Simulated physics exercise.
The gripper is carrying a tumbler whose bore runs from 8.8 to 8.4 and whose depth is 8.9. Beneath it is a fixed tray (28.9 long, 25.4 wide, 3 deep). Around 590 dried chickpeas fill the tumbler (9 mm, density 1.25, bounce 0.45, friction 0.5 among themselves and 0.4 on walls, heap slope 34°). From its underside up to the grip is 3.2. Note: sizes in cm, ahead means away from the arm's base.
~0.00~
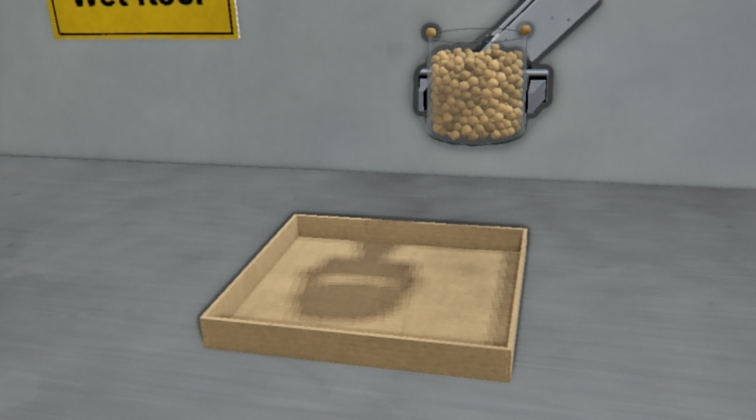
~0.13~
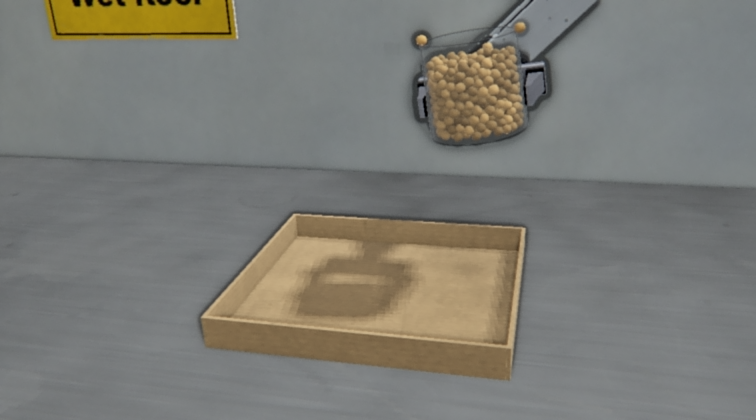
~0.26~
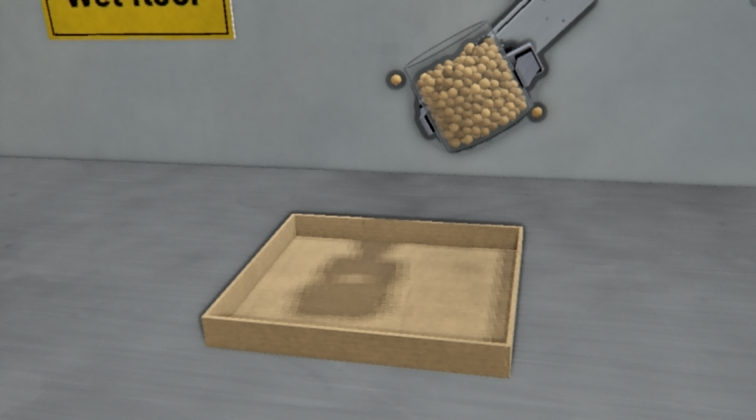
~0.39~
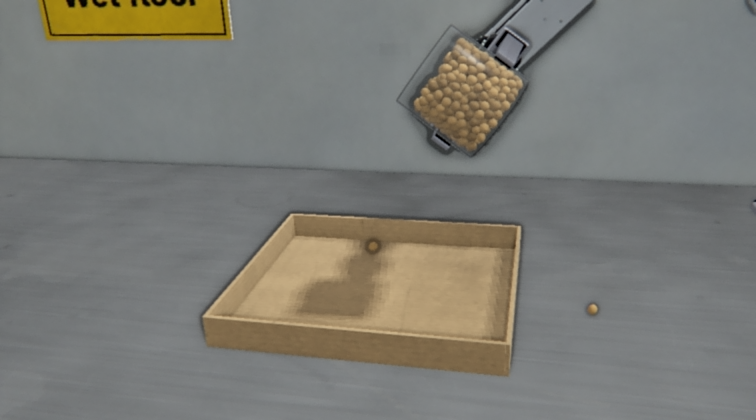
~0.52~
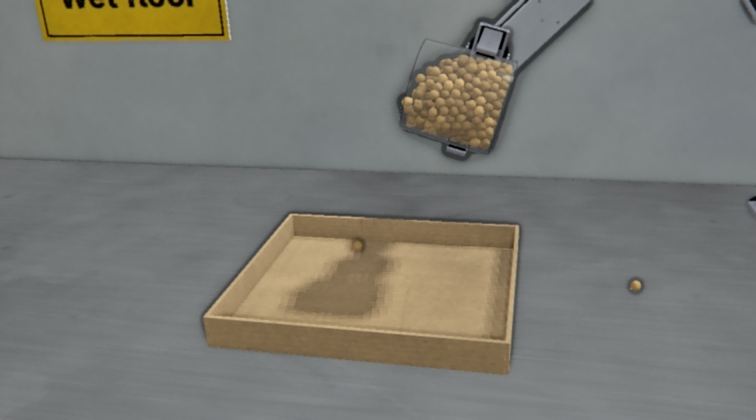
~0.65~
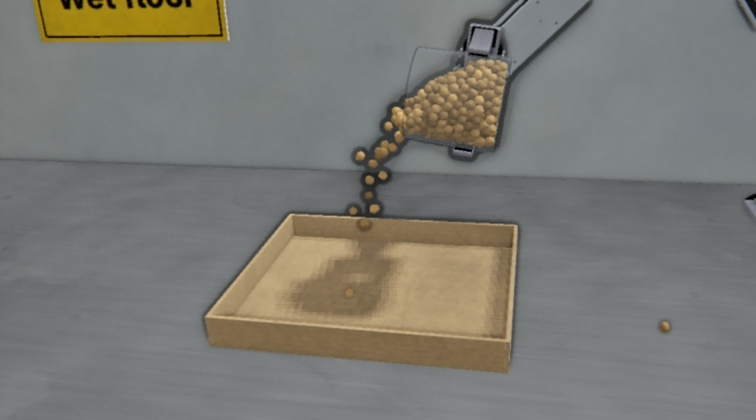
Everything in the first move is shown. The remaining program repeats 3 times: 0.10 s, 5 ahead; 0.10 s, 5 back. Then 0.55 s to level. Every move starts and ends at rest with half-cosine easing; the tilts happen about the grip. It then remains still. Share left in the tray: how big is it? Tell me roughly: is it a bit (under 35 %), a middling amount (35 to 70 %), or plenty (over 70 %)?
Roughly plenty, over 70 %.
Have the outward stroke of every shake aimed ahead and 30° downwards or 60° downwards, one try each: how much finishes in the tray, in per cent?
First try some 65 %, second try some 45 %.
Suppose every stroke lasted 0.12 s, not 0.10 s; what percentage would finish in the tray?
Roughly 85 percent then.
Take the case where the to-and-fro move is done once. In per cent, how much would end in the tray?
Roughly 60 in a hundred.
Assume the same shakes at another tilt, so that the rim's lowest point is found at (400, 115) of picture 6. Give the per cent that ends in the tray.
Roughly 55 per cent.
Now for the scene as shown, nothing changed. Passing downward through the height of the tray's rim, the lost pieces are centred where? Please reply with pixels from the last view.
Close to pixel (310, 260).
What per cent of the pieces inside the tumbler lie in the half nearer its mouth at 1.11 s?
Something like 40 percent sits in that half.
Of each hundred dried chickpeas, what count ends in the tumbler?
10 percent.
By 1.11 s, tilted 82° forward, highest piece 21 above the table; 325 in the tray, 95 in the tumbler, 74 on the table or floor, 97 in flight or on a rim.
By 1.57 s, tilted 31° forward, highest piece 24 above the table; 463 in the tray, 83 on the table or floor, 45 in the tumbler.
By 2.00 s, level, highest piece 22 above the table; 463 in the tray, 83 on the table or floor, 45 in the tumbler.
By 3.05 s, level, highest piece 22 above the table; 463 in the tray, 83 on the table or floor, 45 in the tumbler.
Final count, 463 in the tray, 83 on the table or floor, 45 in the tumbler. That is 78 % in the tray.
